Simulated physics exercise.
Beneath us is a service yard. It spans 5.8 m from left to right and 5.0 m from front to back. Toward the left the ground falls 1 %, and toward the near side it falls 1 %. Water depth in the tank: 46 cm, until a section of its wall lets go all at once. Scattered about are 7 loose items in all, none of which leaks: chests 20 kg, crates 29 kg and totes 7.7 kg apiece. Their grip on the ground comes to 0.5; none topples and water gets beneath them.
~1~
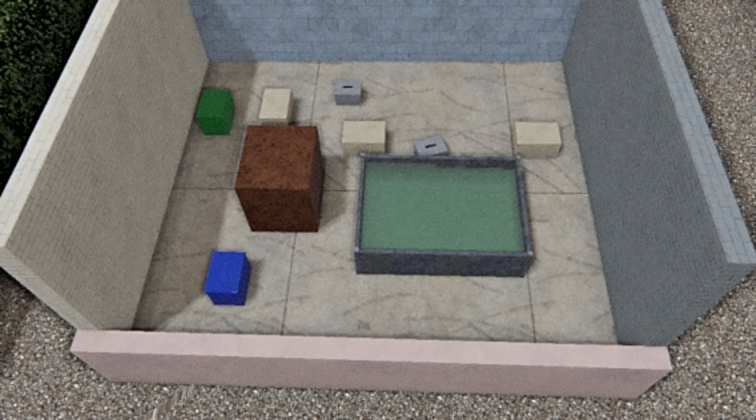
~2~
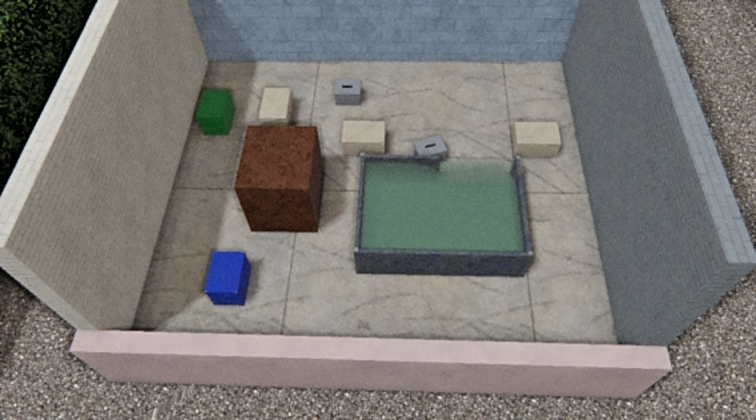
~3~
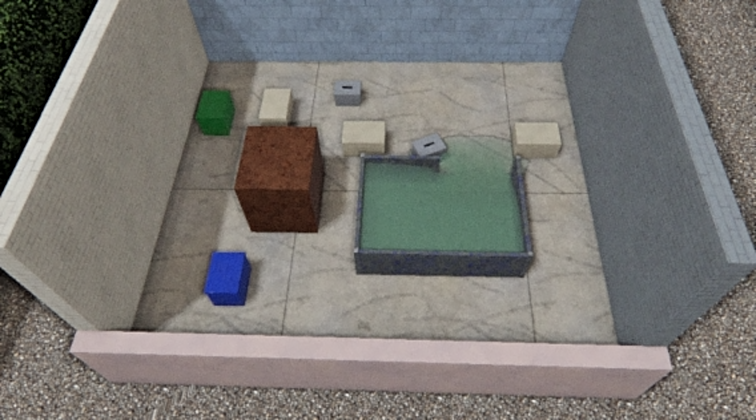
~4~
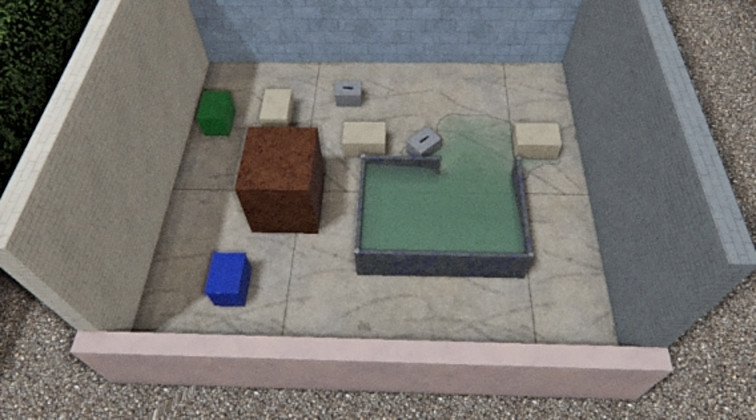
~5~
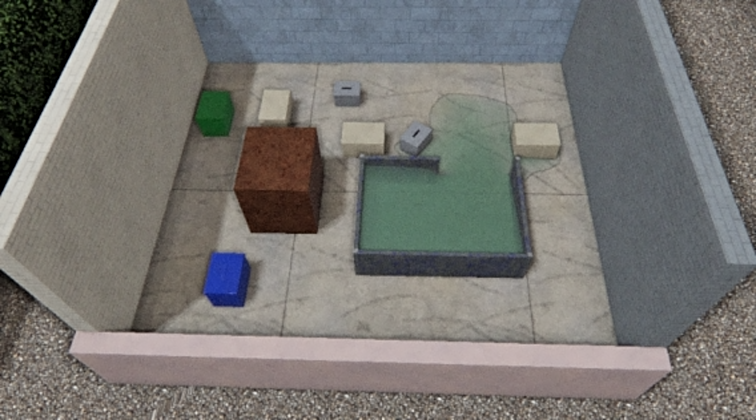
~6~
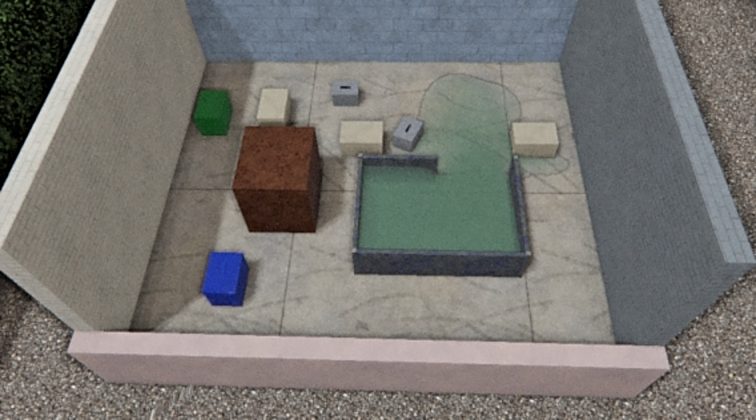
Greenish water spreading from a gap in the back wall of a tank across a walled yard, nudging and turning a small grey box.
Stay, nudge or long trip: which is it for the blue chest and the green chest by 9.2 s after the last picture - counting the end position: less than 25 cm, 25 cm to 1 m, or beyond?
As I see it, my guess is the blue chest remains near its start; my guess is the green chest shifts a moderate distance.
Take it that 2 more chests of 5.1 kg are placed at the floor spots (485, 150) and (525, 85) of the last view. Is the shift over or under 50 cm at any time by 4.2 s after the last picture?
Order kept: Exceeds it, exceeds it.
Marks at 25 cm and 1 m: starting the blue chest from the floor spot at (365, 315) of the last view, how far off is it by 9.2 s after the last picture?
Well, it rests almost unmoved.
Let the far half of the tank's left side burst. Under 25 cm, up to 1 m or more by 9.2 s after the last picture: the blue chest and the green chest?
The blue chest would remain almost still and the green chest would remain almost still.
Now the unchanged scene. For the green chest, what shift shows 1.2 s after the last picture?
Shift: About 0 cm.
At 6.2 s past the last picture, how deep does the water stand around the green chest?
About 6 cm.
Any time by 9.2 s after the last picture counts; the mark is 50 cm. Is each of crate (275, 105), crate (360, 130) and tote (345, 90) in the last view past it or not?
Item by item, they came out below the mark, below the mark and above the mark.
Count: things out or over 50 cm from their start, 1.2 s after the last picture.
The count is 1.
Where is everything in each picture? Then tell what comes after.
The blue chest at (226, 271) rests on the ground; the green chest at (213, 103) rests on the ground; 2.9 m2 under water; 0 of 7 have shifted, in the first picture.
The blue chest at (225, 271), on the bottom; the green chest at (213, 103), on the bottom; 3.3 m2 under water; 0 of 7 have shifted, in the second picture.
The blue chest at (225, 272) rests on the ground; the green chest at (213, 104), on the bottom; water covers 3.8 m2; 0 of 7 have shifted, in the third picture.
The blue chest at (226, 272) rests on the ground; the green chest at (214, 105), on the bottom; water covers 4.4 m2; 1 of 7 have shifted, in the fourth picture.
The blue chest at (225, 273), on the bottom; the green chest at (213, 105) rests on the ground; water covers 5.2 m2; 1 of 7 have shifted, in the fifth picture.
The blue chest at (223, 272) rests on the ground; the green chest at (211, 104) rests on the ground; water covers 6.1 m2; 1 of 7 have shifted, in the sixth picture.
Then, 1.2 s after the last picture the blue chest is near (223, 272), 0.0 m from its start, aground; the green chest is near (211, 104), 0.0 m from its start, aground; 0 afloat.
Then, 3.8 s after the last picture the blue chest is near (223, 272), 0.0 m from its start, aground; the green chest is near (211, 104), 0.0 m from its start, aground; 0 afloat.
Then, 6.2 s after the last picture the blue chest is near (223, 272), 0.0 m from its start, aground; the green chest is near (215, 120), 0.3 m from its start, aground; 1 afloat.
Then, 9.2 s after the last picture the blue chest is near (223, 272), 0.0 m from its start, aground; the green chest is near (214, 124), 0.4 m from its start, aground; 0 afloat.
